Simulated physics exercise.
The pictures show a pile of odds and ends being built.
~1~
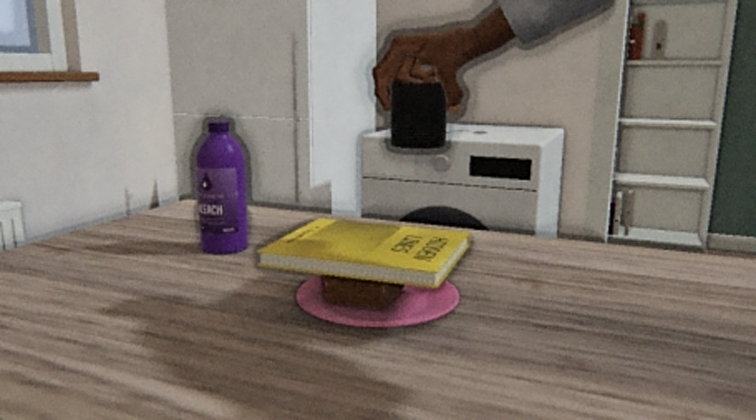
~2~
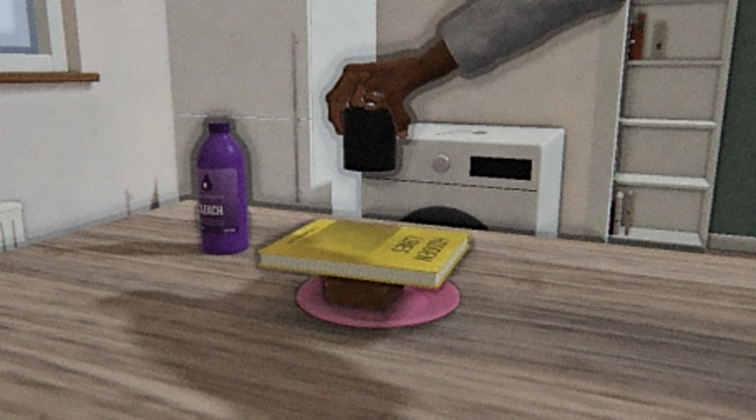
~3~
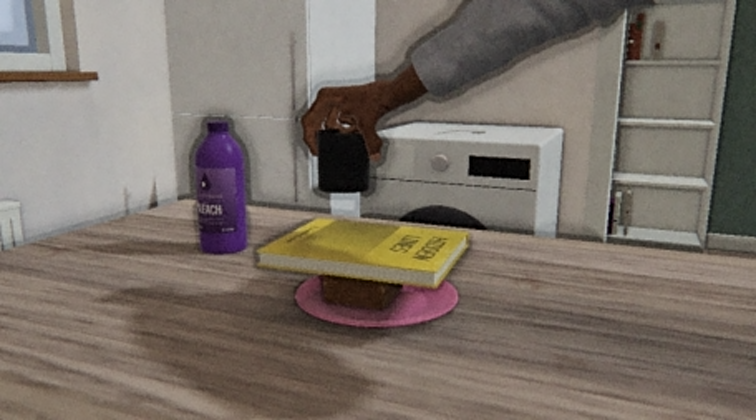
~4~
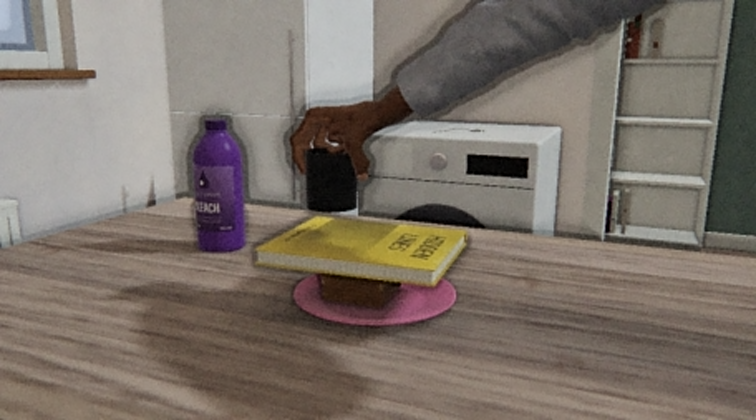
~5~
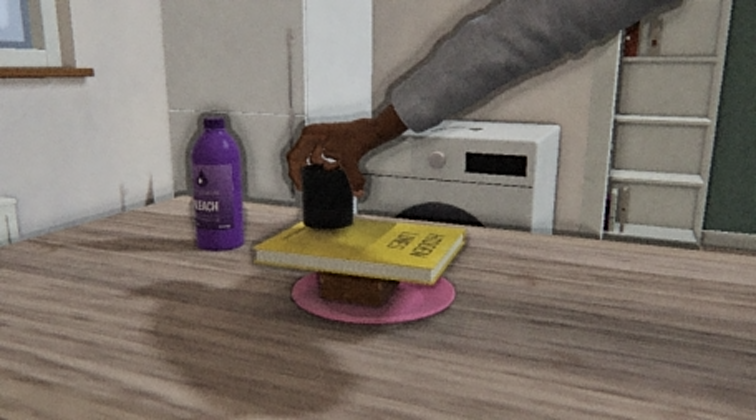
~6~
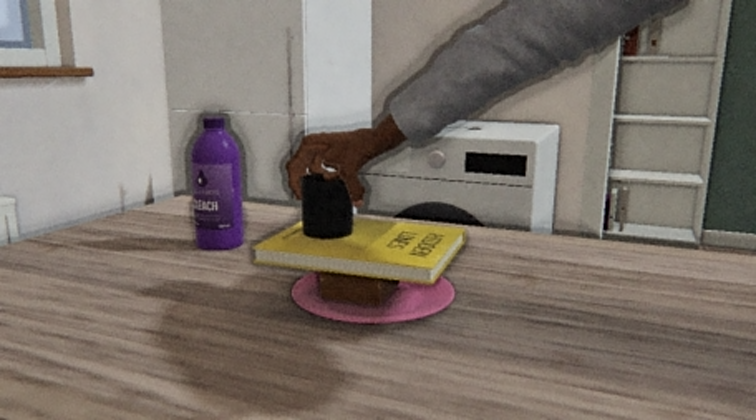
A hand lowered a black cup down and to the left, setting it on the left side of a yellow book lying over a brown block on a pink plate, and kept holding it.
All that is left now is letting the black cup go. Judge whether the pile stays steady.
Basically the pile is secure.
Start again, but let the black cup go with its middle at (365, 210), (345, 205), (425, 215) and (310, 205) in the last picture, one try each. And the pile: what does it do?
The pile does not fall on try one, does not fall on try two, does not fall on try three and does not fall on try four.
Then, 0.60 s past the last view, nothing moves.
Then, 1.50 s past the last view, black cup resting near (328, 206).
Finally, all 5 still in place. Final places as the last picture's camera would see them, black cup near (328, 206). The pile holds.
